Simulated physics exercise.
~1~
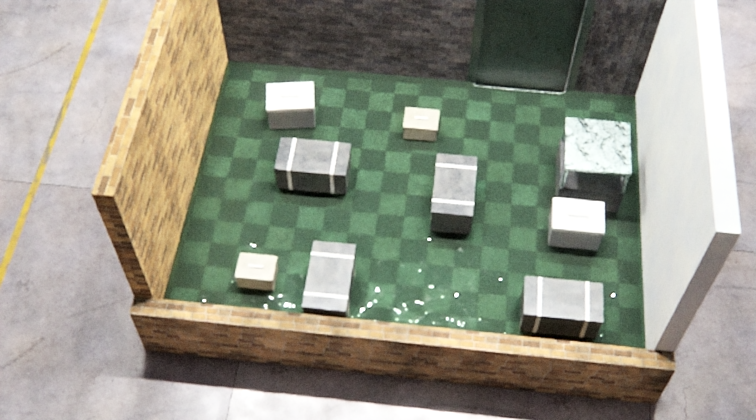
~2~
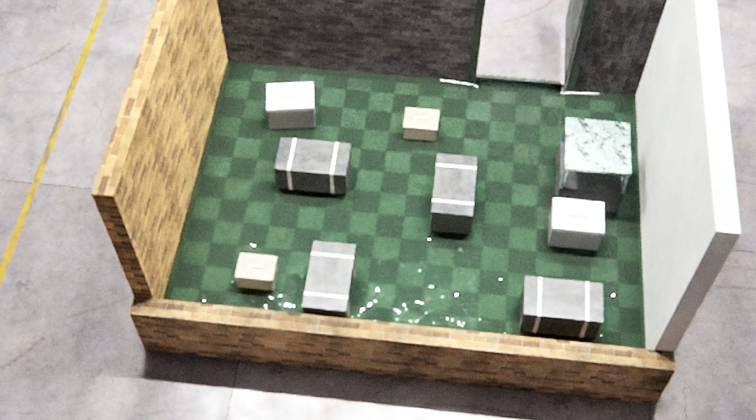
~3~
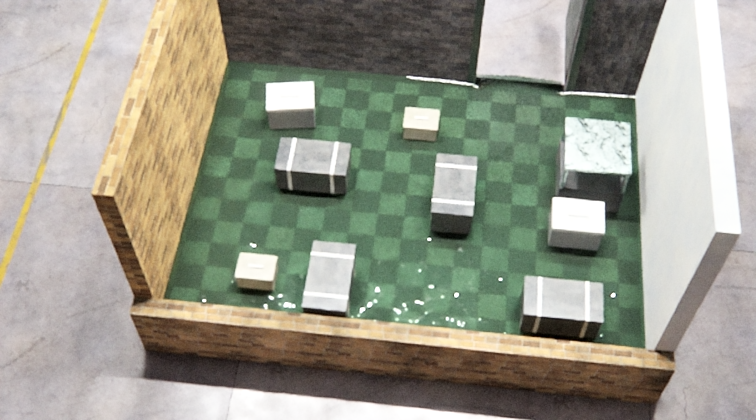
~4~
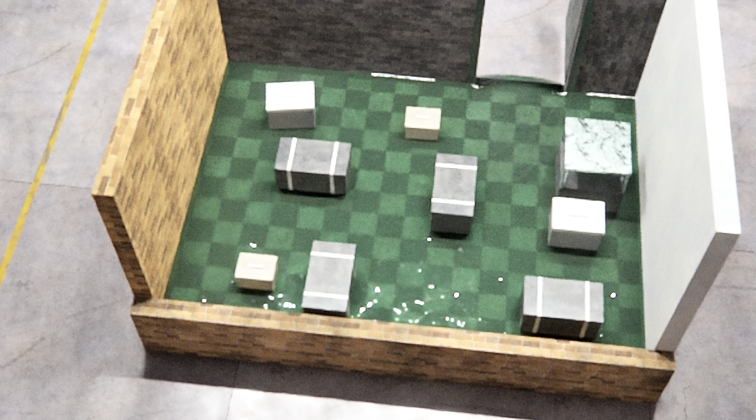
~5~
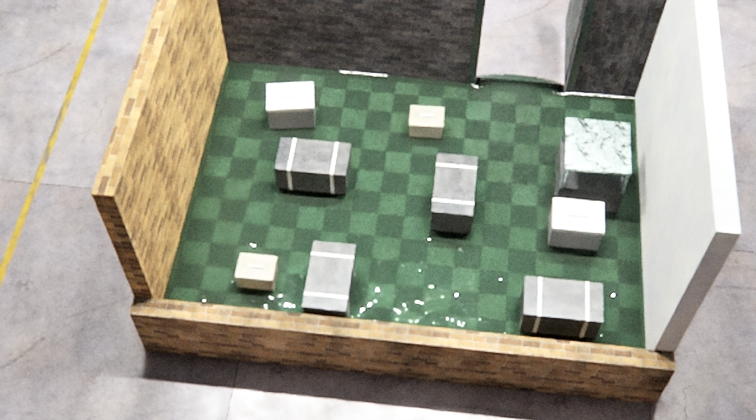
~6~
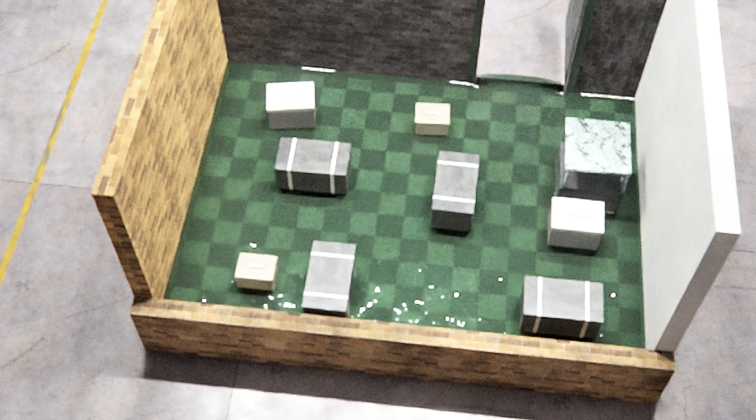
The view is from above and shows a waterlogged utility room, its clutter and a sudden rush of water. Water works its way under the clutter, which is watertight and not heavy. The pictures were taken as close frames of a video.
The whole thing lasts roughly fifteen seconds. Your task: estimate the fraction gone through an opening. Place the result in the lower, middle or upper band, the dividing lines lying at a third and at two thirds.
Lower band.
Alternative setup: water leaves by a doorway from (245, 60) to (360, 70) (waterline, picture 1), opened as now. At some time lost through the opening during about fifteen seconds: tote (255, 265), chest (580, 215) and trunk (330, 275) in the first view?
Each object, in the order asked: Not flushed / not flushed / not flushed.
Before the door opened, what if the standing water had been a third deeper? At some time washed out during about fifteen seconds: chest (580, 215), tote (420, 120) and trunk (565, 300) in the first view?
Sequence: Not removed / removed / not removed.
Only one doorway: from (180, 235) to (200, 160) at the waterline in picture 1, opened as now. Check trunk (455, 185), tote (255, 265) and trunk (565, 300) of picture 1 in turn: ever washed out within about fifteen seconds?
First never exits, second exits, third never exits.
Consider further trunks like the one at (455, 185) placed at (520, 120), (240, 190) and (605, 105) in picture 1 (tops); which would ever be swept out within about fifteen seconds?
In sequence: Exits, never exits, exits.
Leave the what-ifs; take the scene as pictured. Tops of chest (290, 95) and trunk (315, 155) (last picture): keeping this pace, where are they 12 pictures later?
Estimated positions: (325, 92) and (351, 142), approximately.
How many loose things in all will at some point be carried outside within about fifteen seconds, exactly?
The count is 2.
A moment on, 0 of 8 are out; 8 afloat.
Next, 1 of 8 are out; 7 afloat.
Later, 2 of 8 are out; 6 afloat.
In the end, 2 of 8 are out; 6 afloat.
